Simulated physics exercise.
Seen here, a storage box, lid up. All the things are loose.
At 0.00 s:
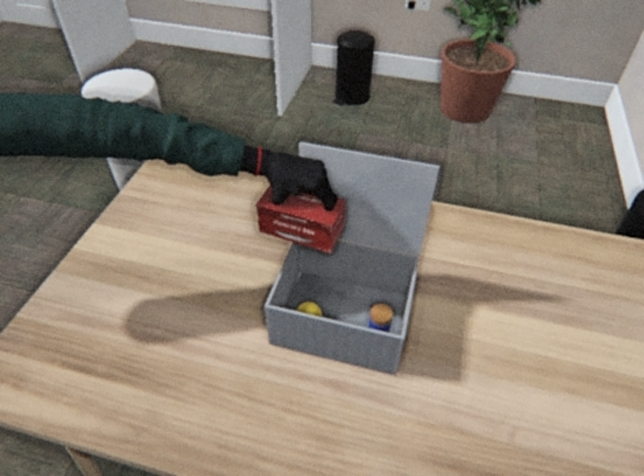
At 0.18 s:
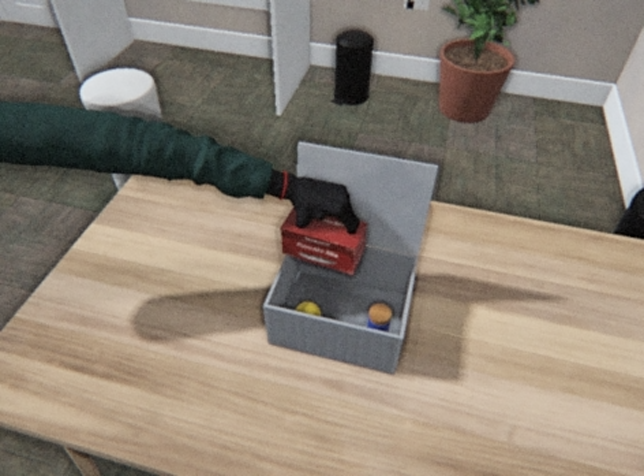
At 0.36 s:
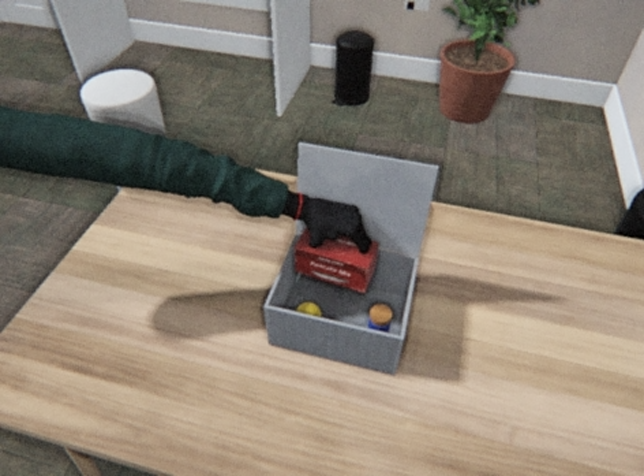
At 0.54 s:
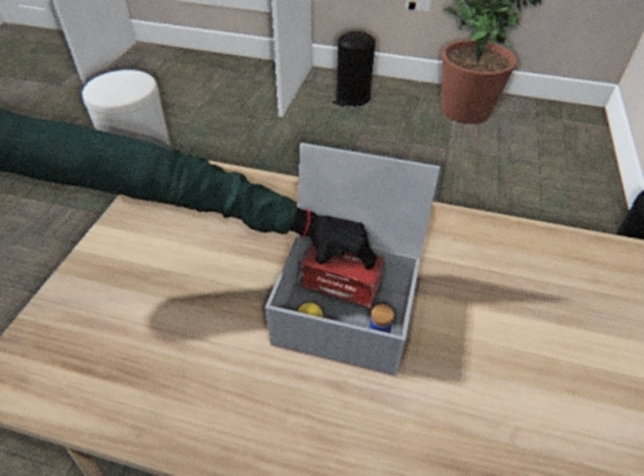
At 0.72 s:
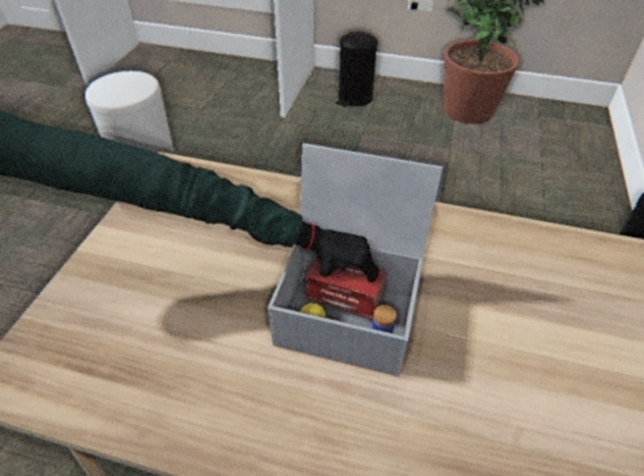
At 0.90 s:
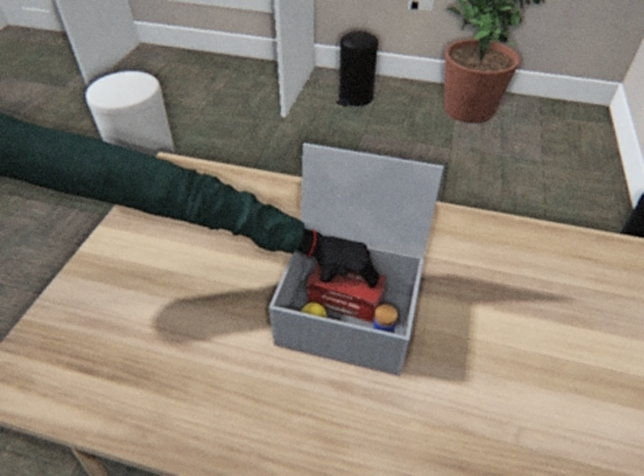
A black-gloved hand in a dark green sleeve carries a red carton rightward over an open gray box on a wooden table, then lowers it inside beside a yellow item and a blue shaker, still gripping it.
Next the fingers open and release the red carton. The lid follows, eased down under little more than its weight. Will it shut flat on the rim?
It shuts flat.
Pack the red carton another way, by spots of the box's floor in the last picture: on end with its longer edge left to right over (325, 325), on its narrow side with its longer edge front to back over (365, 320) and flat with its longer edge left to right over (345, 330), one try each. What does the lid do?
In the first case it shuts flat; in the second case it shuts flat; in the third case it closes.
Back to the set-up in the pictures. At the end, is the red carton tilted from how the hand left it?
The red carton stays as placed.
After 2.20 s, lid 79° above the rim.
After 2.60 s, lid 49° above the rim.
After 2.90 s, lid 18° above the rim.
At rest (3.5 s), lid shut; all 3 in place. Seen from the same camera at the end, red carton near (346, 290).
